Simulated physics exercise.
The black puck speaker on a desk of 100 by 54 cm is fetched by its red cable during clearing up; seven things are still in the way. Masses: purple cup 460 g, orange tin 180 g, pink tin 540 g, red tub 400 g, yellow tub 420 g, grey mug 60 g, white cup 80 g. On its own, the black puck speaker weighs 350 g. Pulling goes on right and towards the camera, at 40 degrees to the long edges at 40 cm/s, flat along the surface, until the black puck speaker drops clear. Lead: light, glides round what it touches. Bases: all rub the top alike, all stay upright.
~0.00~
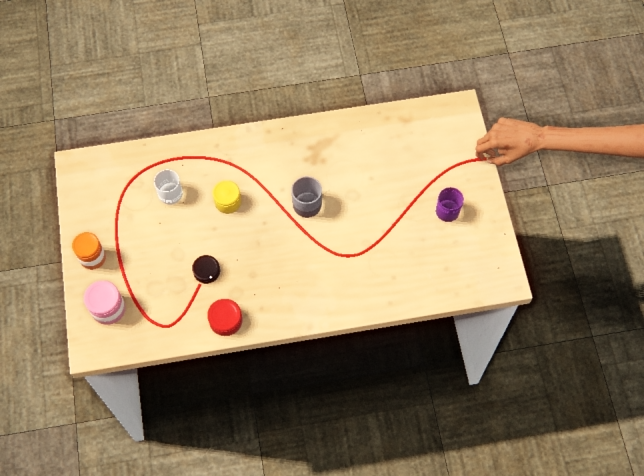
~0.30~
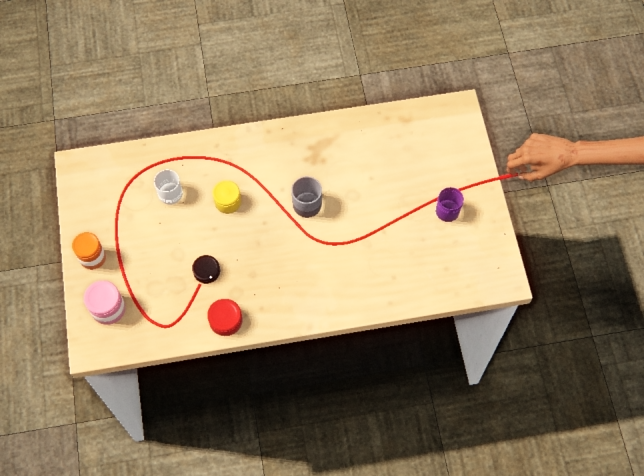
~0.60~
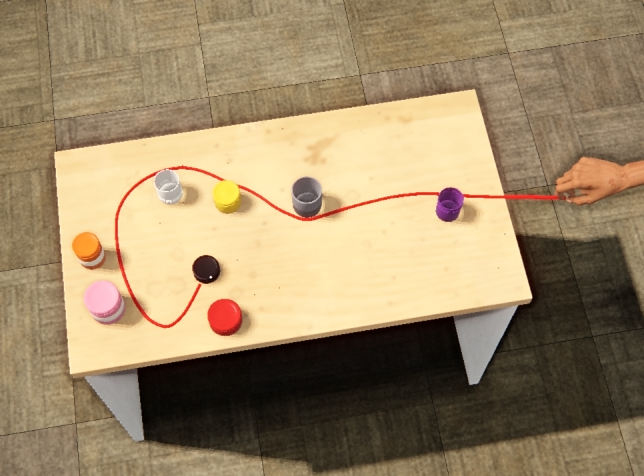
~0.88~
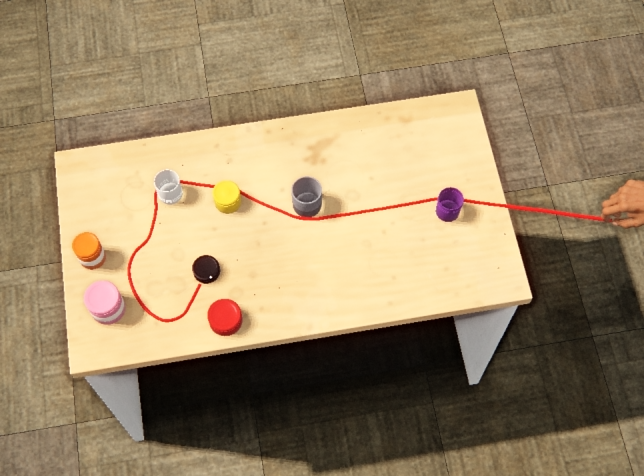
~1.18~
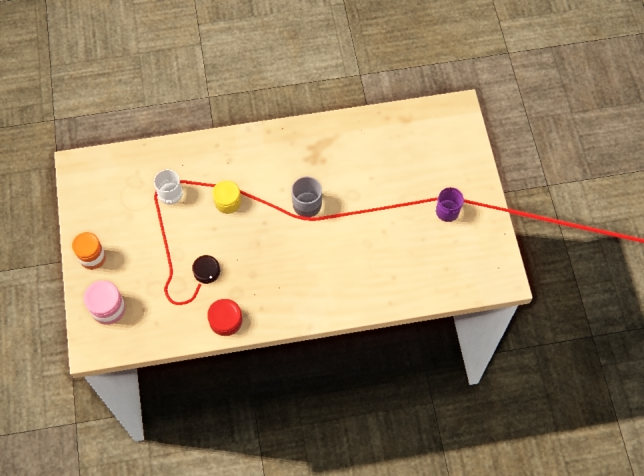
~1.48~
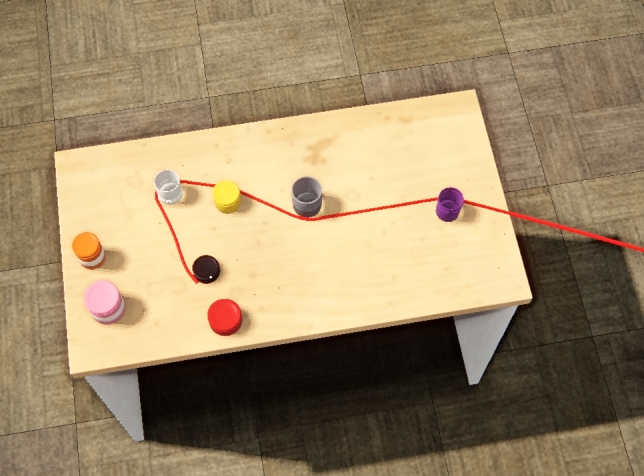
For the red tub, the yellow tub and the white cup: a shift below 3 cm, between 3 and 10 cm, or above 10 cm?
Result: Red tub hardly moves, yellow tub travels a long way, white cup ends far away.
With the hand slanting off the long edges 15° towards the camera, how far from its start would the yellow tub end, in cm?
Roughly 14 cm.
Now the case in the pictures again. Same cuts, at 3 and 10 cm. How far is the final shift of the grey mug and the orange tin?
The grey mug slides into the middle band, the orange tin hardly moves.
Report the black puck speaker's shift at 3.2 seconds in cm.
Near enough 30 cm.
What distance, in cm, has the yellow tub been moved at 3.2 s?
At that time it sits around 14 cm from its start.
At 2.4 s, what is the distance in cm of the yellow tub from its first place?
About 7 cm.
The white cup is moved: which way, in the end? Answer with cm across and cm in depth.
Close to 16 cm toward the right-hand side, with close to 18 cm closer to the lens.
After 2.4 s the black puck speaker has slid 3 cm; shifted so far, white cup 22 cm, grey mug 8 cm, yellow tub 7 cm.
After 3.2 s the black puck speaker has slid 30 cm; shifted so far, white cup 25 cm, yellow tub 14 cm, grey mug 8 cm.
After 4.0 s the black puck speaker has slid 59 cm; shifted so far, white cup 25 cm, yellow tub 14 cm, grey mug 8 cm, purple cup 3 cm.
After 4.7 s the black puck speaker is off the top; shifted so far, white cup 25 cm at (252, 244), yellow tub 14 cm at (273, 227), grey mug 8 cm, purple cup 3 cm, red tub 0 cm at (224, 314).
